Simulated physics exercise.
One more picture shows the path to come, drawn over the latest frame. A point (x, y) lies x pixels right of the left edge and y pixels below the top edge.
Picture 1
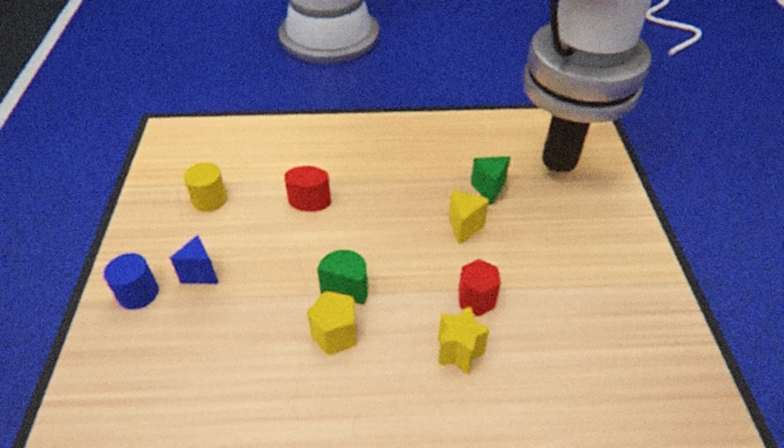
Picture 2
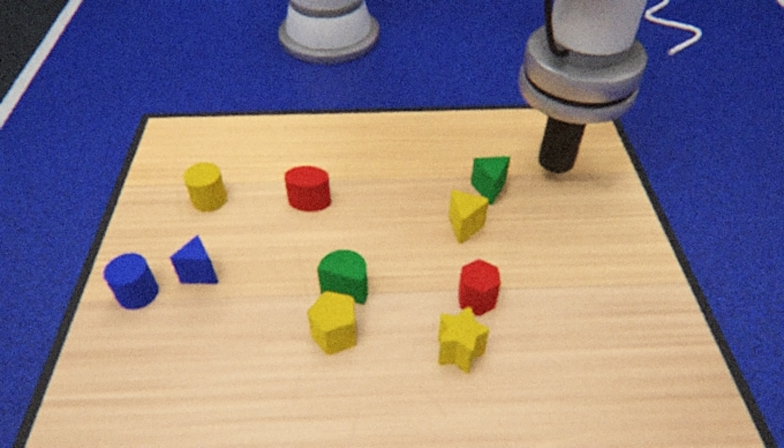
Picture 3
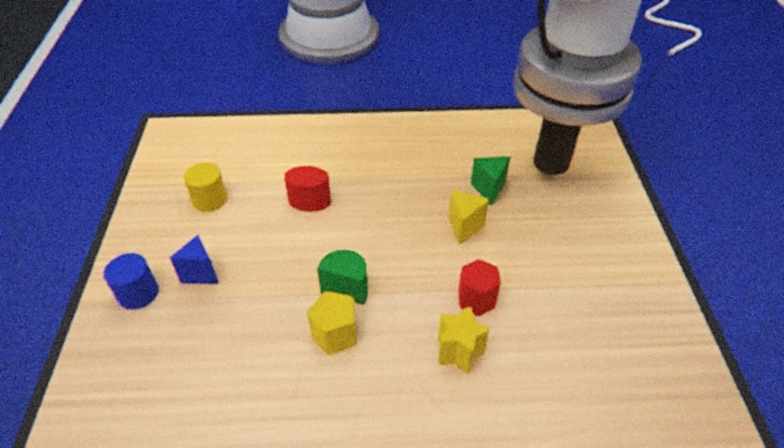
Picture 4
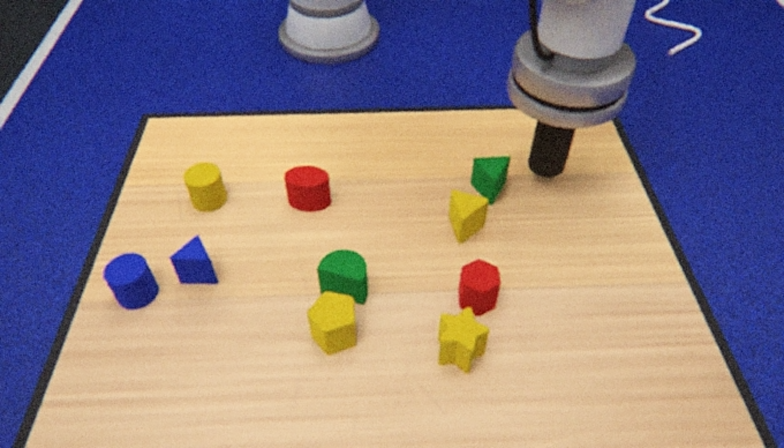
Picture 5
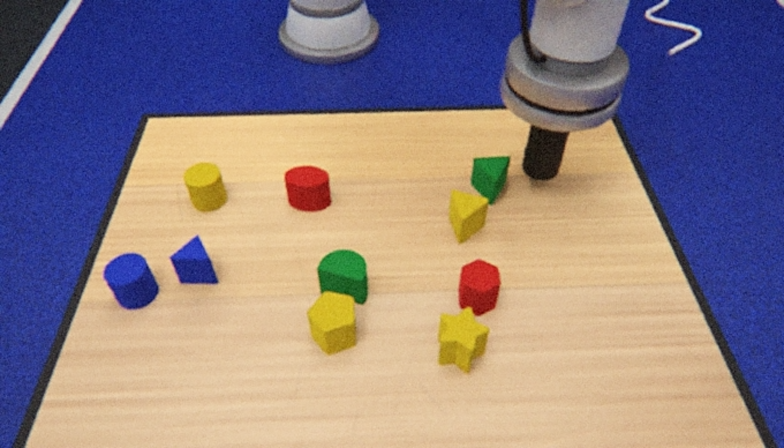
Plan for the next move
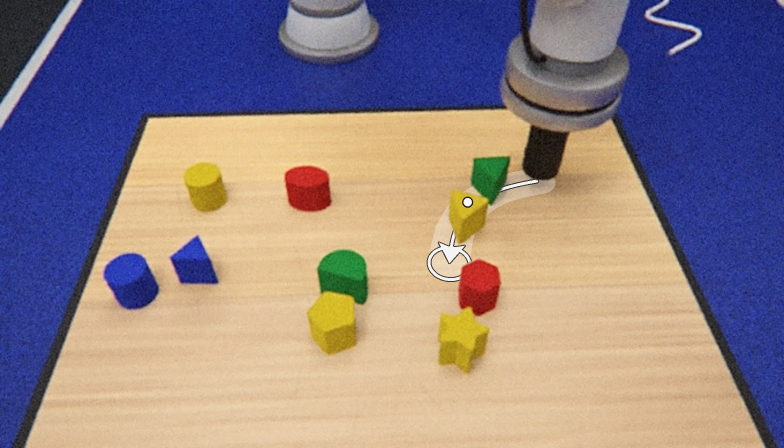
Robot arm with a dark post moving slightly left over a wooden board, the red, yellow, green and blue blocks staying still.
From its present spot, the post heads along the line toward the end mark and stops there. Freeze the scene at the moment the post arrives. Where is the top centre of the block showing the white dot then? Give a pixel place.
Somewhere near (434, 261).
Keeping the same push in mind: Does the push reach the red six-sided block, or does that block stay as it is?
The red six-sided block will stay where it is.
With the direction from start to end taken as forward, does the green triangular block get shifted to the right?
Yes.
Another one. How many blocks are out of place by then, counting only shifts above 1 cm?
The result: Two blocks.
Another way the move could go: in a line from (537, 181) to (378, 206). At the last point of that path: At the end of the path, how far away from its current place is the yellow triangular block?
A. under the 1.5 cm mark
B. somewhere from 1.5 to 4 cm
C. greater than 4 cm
My answer is option A.
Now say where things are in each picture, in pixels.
In the first picture, tip of the post at (560, 161), middles of tops, yellow triangular block at (468, 202), red six-sided block at (481, 275), green triangular block at (494, 164).
In the second picture, post at (556, 162), nothing pushed.
In the third picture, post at (551, 164), nothing pushed.
In the fourth picture, post at (546, 166), nothing pushed.
In the fifth picture, post at (540, 169), yellow triangular block at (468, 202), red six-sided block at (481, 275), green triangular block at (494, 164).
The line goes from (537, 181) by way of (491, 194) and (459, 222) to (449, 263); the dot is on the yellow triangular block.
On the path given first. One third of the way, post at (492, 182); green triangular block at (465, 172), turned 30° anticlockwise.
Two thirds of the way, post at (461, 210); yellow triangular block at (453, 219); green triangular block at (433, 186).
At the end, post at (451, 252); yellow triangular block at (434, 261), turned 20° clockwise; red six-sided block unmoved; green triangular block at (433, 186).
